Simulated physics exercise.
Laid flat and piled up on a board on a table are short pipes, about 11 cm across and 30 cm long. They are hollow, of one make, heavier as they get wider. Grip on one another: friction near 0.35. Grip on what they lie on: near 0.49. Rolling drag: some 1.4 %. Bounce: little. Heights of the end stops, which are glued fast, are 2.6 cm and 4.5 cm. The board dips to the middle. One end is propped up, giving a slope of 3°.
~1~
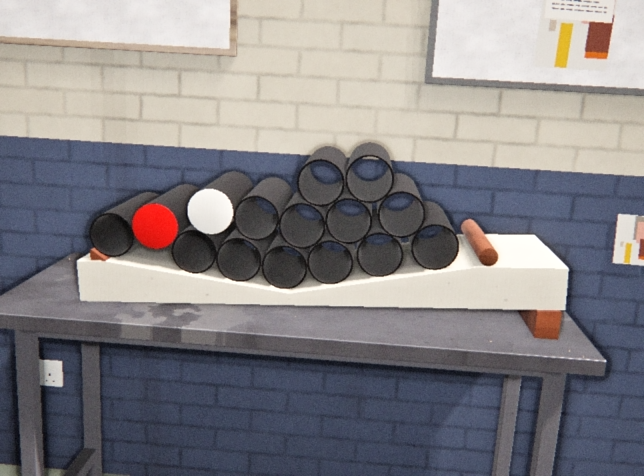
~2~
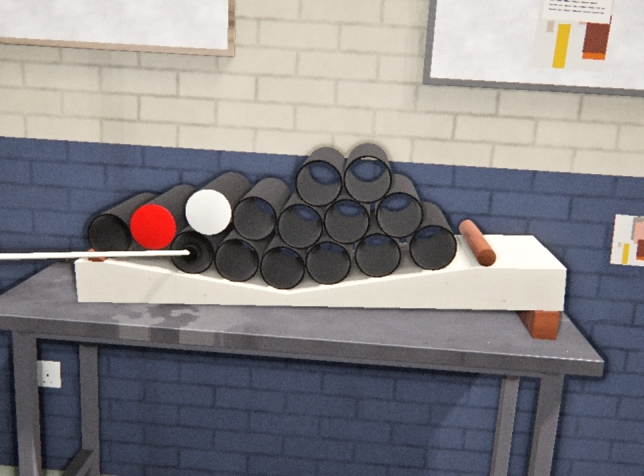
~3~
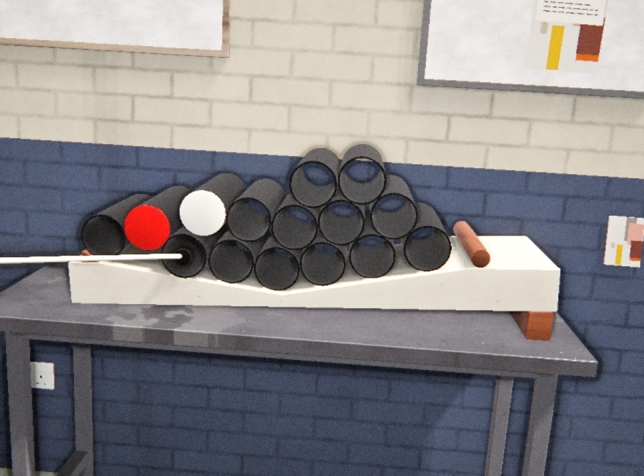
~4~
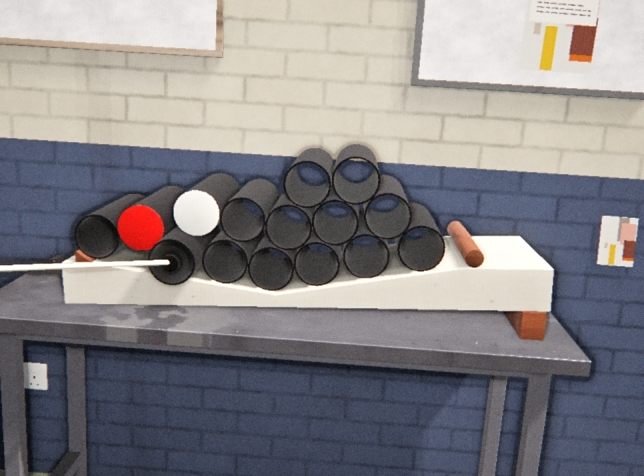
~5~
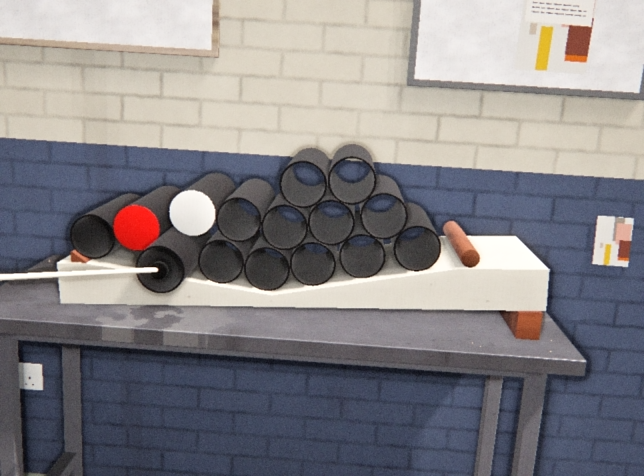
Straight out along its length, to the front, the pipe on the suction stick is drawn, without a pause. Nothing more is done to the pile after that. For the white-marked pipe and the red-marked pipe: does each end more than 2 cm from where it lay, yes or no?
The white-marked pipe: Yes; the red-marked pipe: Yes.
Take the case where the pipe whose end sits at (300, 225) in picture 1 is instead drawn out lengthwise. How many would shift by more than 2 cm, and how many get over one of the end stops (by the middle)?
In that case, shifted 8 and out 0.
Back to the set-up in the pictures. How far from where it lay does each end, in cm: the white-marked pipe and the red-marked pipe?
White-marked pipe: 4, red-marked pipe: 5.
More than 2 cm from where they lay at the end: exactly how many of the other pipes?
Exactly 3 in total.
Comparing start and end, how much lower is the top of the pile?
Some 0 cm lower.
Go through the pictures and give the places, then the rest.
In the first picture, 15 pipes, 6 on the base, highest (370, 179); white (210, 212), red (155, 226); left wedge (2.6 cm) (91, 250); right round bar (4.5 cm) (490, 248); right end propped up.
The pipe on the suction stick has not moved yet, at (192, 253); the rest still, in the second picture.
The pipe on the suction stick is 2.3 cm out, at (184, 256); the rest still, in the third picture.
The pipe on the suction stick is 8 cm out, at (171, 262); the rest still, in the fourth picture.
The pipe on the suction stick is 14 cm out, at (160, 270); the rest still; white (192, 213), red (136, 228), in the fifth picture.
Then, 0.45 s after the last picture, 2 now displaced over 2 cm; white 0.8 cm left and 3.3 cm down; red 1.5 cm right and 4 cm down.
Then, 0.53 s after the last picture, 3 now displaced over 2 cm; white 1.3 cm left and 4.2 cm down; red 2.3 cm right and 5 cm down.
All still, 0.7 s past the final picture, 3 moved over 2 cm; not one over the end stops; white 1.3 cm left and 4.2 cm down; red 2.3 cm right and 5 cm down; top of the pile 40 cm high, from 40 cm.
